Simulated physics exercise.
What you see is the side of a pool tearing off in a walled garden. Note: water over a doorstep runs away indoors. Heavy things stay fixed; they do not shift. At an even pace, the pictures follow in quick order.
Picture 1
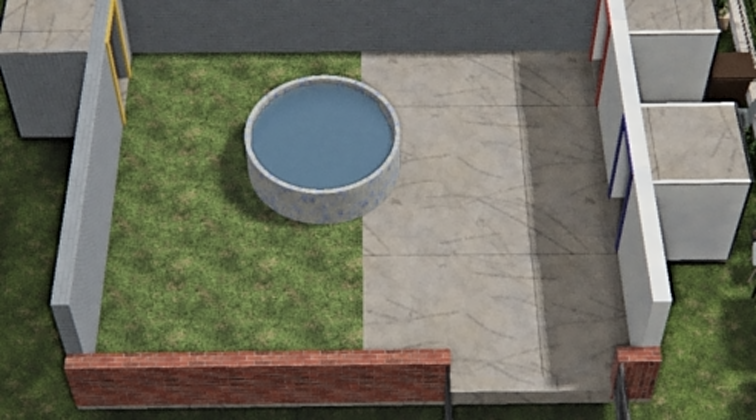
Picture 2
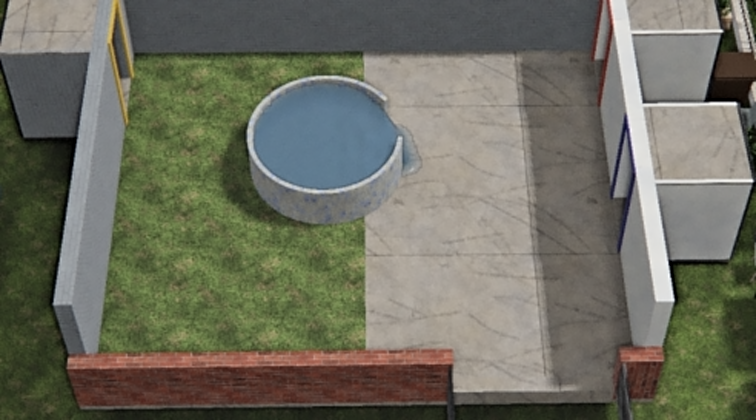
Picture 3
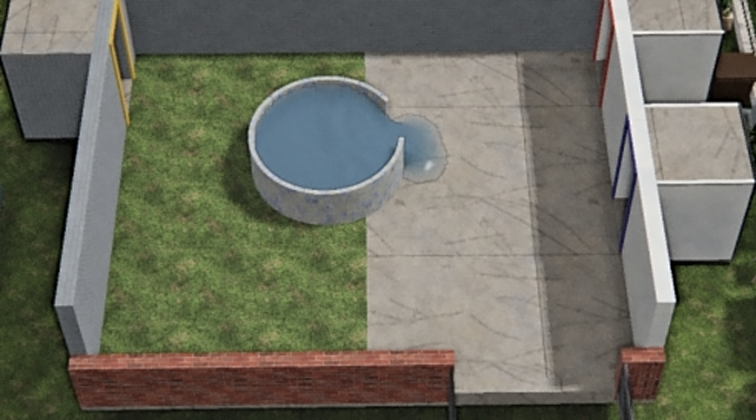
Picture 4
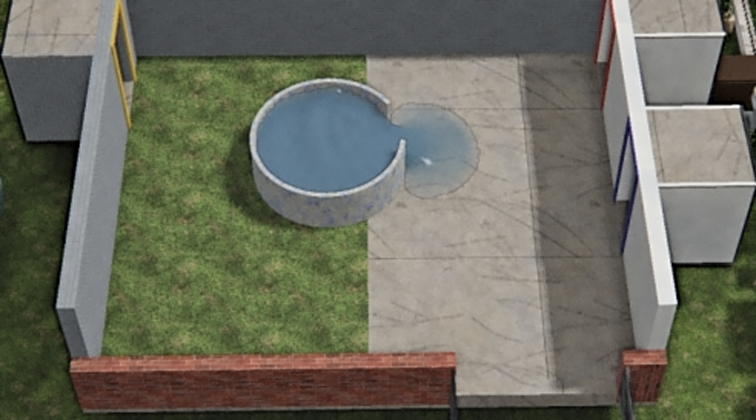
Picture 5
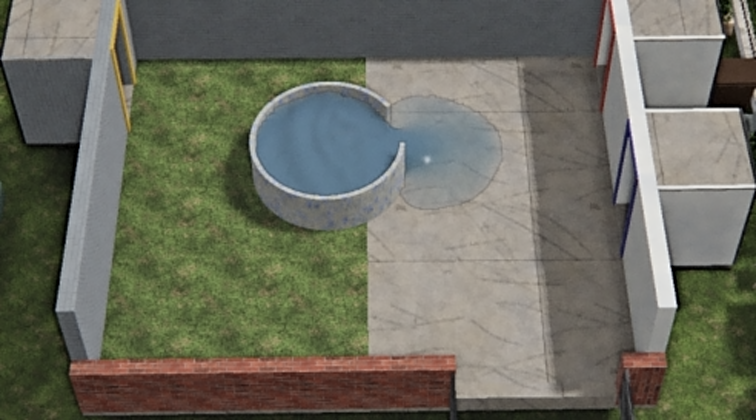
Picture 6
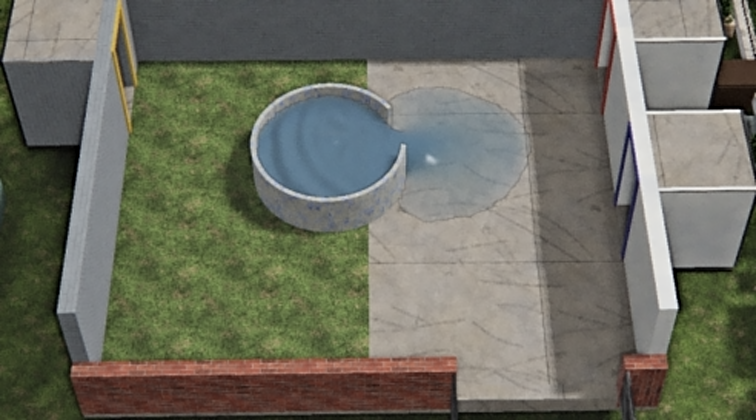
Water poured out through a gap that opened in the right side of a round pool in a walled garden, spreading steadily rightward in a widening, rounded puddle across the grey paving.
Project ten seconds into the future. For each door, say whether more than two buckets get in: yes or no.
Yellow door: No; red door: Yes; blue door: Yes.
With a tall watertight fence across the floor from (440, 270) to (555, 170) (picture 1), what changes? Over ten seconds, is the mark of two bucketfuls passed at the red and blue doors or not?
So, the red door ends up above, then the blue door comes in short.
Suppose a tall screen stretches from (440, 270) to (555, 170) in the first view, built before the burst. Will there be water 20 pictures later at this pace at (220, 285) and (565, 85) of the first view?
Note: Point one left unsoaked, point two drenched.
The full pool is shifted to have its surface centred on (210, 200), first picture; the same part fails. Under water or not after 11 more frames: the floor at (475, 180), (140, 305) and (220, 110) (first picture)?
First one gets inundated, next one stays unwetted, last one stays unwetted.
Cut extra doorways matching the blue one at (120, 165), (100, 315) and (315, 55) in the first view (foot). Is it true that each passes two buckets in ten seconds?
In turn: Keeps below it, is under, stays under.
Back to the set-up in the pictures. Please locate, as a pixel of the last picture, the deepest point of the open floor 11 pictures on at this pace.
Somewhere near (590, 69), I think.
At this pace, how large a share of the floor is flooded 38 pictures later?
Roughly 40 percent, I reckon.
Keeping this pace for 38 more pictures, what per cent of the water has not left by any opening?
Estimate: Close to 80 %.
A moment on, water covers 25 % of the floor; the yellow door not reached, the red door wet at the sill, nothing in, the blue door not reached.
Next, water covers 30 % of the floor; the yellow door not reached, the red door over two buckets in, the blue door under two buckets in.
Then, water covers 30 % of the floor; the yellow door not reached, the red door far over two buckets in, the blue door over two buckets in.
Later, water covers 40 % of the floor; the yellow door not reached, the red door far over two buckets in, the blue door far over two buckets in.
In the end, water covers 55 % of the floor; the yellow door not reached, the red door far over two buckets in, the blue door far over two buckets in.
